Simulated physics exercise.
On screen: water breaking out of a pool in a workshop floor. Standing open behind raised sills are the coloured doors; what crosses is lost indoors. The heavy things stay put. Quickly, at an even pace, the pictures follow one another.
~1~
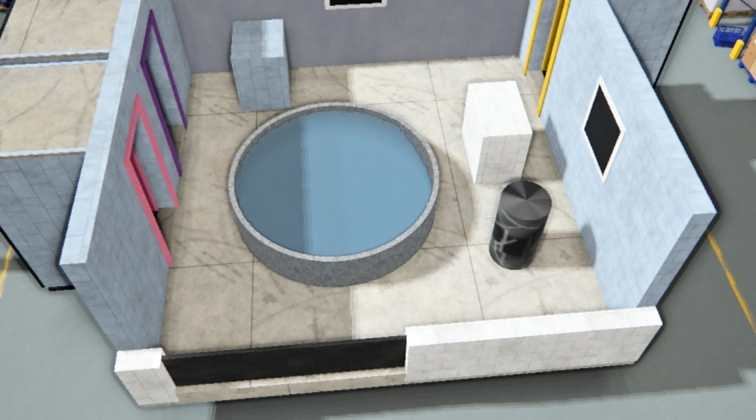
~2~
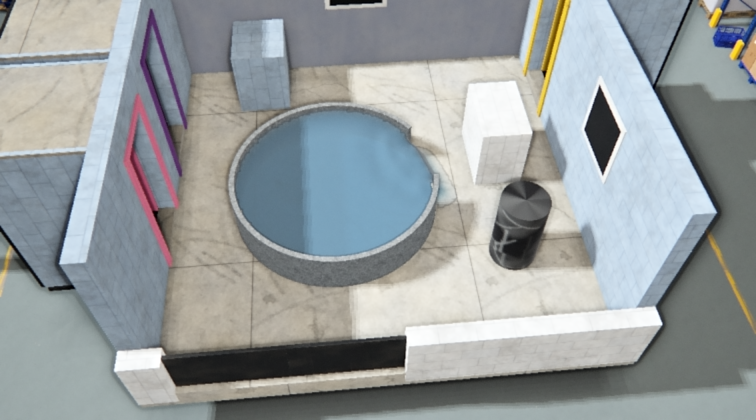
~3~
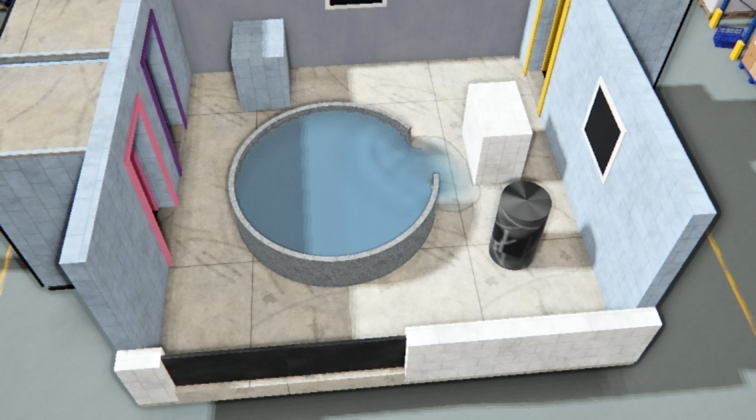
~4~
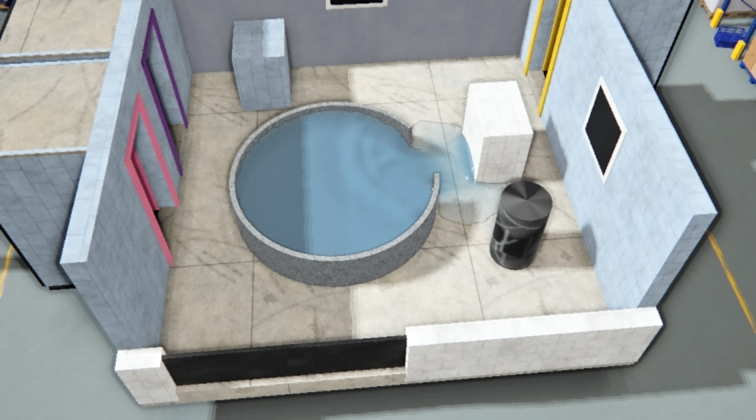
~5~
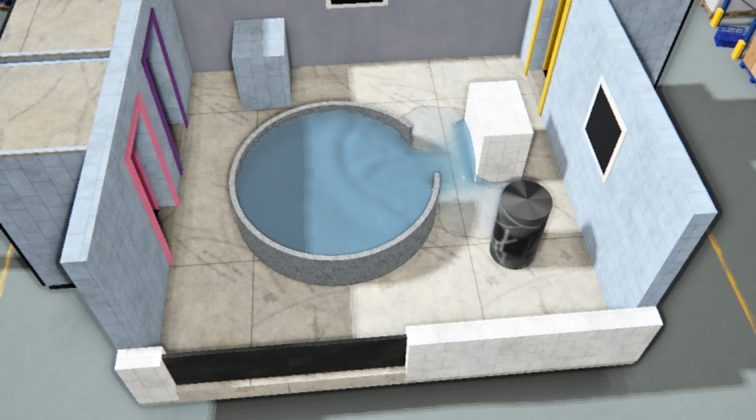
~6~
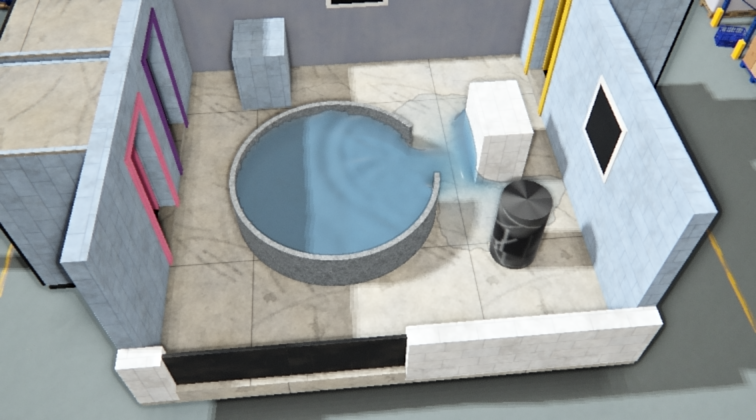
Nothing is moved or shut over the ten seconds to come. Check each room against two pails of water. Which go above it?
Outcome: The pink door overshoots the limit. The yellow door keeps inside the limit. The purple door keeps inside the limit.
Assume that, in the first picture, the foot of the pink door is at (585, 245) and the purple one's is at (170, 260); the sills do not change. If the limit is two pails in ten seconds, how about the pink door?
From what I can tell, the pink door tops the mark.
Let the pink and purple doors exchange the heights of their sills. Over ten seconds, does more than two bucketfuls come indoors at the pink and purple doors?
Pink: Not enough; purple: Too much.
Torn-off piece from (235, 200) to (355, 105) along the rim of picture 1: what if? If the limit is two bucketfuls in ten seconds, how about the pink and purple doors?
The pink door exceeds it; the purple door exceeds it.
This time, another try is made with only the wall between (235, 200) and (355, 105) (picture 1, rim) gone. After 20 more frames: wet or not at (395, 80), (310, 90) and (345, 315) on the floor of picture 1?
Taking the three spots as listed, they end up inundated, inundated and spared.
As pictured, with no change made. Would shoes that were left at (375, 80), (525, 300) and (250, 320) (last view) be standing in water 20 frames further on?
First spot soaked, second soaked, third not wet.
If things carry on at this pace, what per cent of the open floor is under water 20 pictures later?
That comes to about 65 per cent.
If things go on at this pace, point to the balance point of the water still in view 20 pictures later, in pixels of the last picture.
Around pixel (386, 178) of the last picture.
A moment on, water covers 25 % of the floor; the pink door not reached, the yellow door not reached, the purple door not reached.
Next, water covers 45 % of the floor; the pink door not reached, the yellow door wet at the sill, nothing in, the purple door not reached.
Then, water covers 65 % of the floor; the pink door not reached, the yellow door wet at the sill, nothing in, the purple door not reached.
Later, water covers 95 % of the floor; the pink door wet at the sill, nothing in, the yellow door wet at the sill, nothing in, the purple door wet at the sill, nothing in.
In the end, water covers 100 % of the floor; the pink door over two buckets in, the yellow door wet at the sill, nothing in, the purple door wet at the sill, nothing in.
